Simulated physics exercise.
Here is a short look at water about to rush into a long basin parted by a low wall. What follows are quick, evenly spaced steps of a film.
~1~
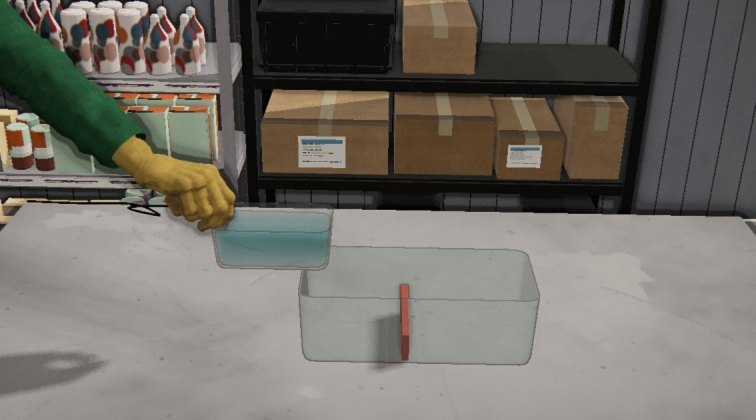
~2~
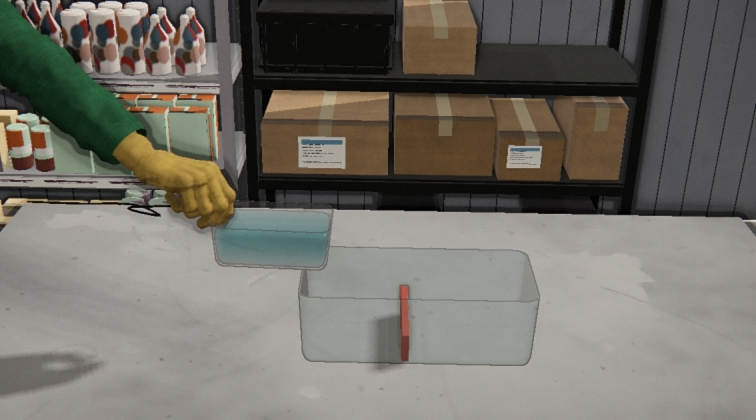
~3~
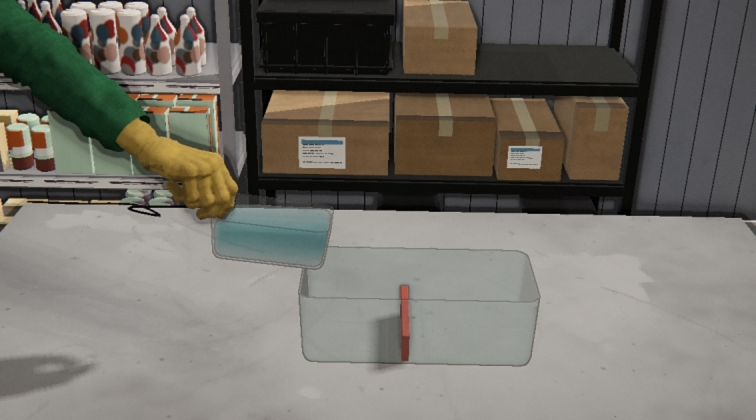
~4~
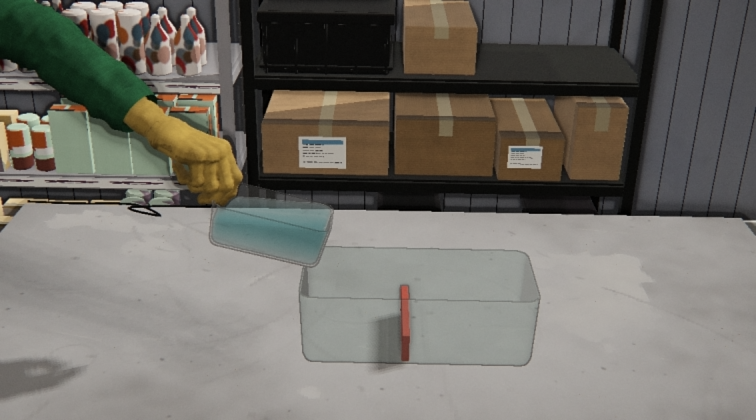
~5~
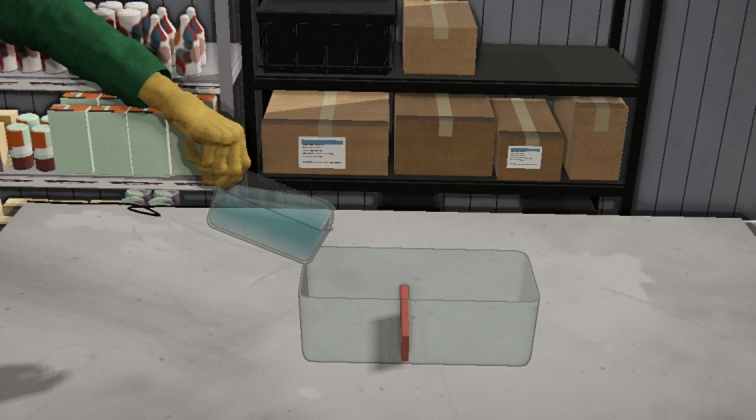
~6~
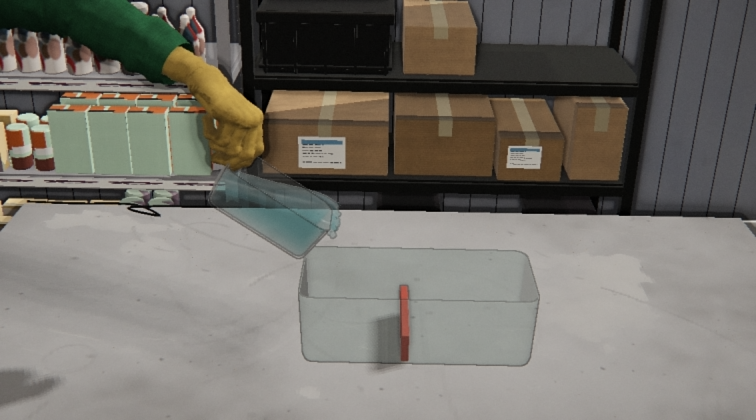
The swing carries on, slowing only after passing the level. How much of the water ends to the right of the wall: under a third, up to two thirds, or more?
One third to two thirds.
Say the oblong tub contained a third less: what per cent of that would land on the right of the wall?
It works out near 50 percent.
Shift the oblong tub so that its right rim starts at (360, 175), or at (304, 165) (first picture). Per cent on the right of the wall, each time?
Close to 65 in a hundred, then close to 50 in a hundred.
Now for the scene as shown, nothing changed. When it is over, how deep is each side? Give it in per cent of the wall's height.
Left part: 30 per cent; right part: 40.
A moment on, the oblong tub is tipped on its side and 25 per cent is still to pour, 20 is left of the wall and 0 right of it.
Next, the oblong tub is tipped right over and 3 per cent is still to pour, 18 is left of the wall and 71 right of it.
Then the oblong tub is tipped right over and 0 per cent is still to pour, 28 is left of the wall and 44 right of it.
Later the oblong tub is tipped right over and 0 per cent is still to pour, 37 is left of the wall and 58 right of it.
At rest 38 per cent lies left of the wall, 58 right of it and 5 outside.
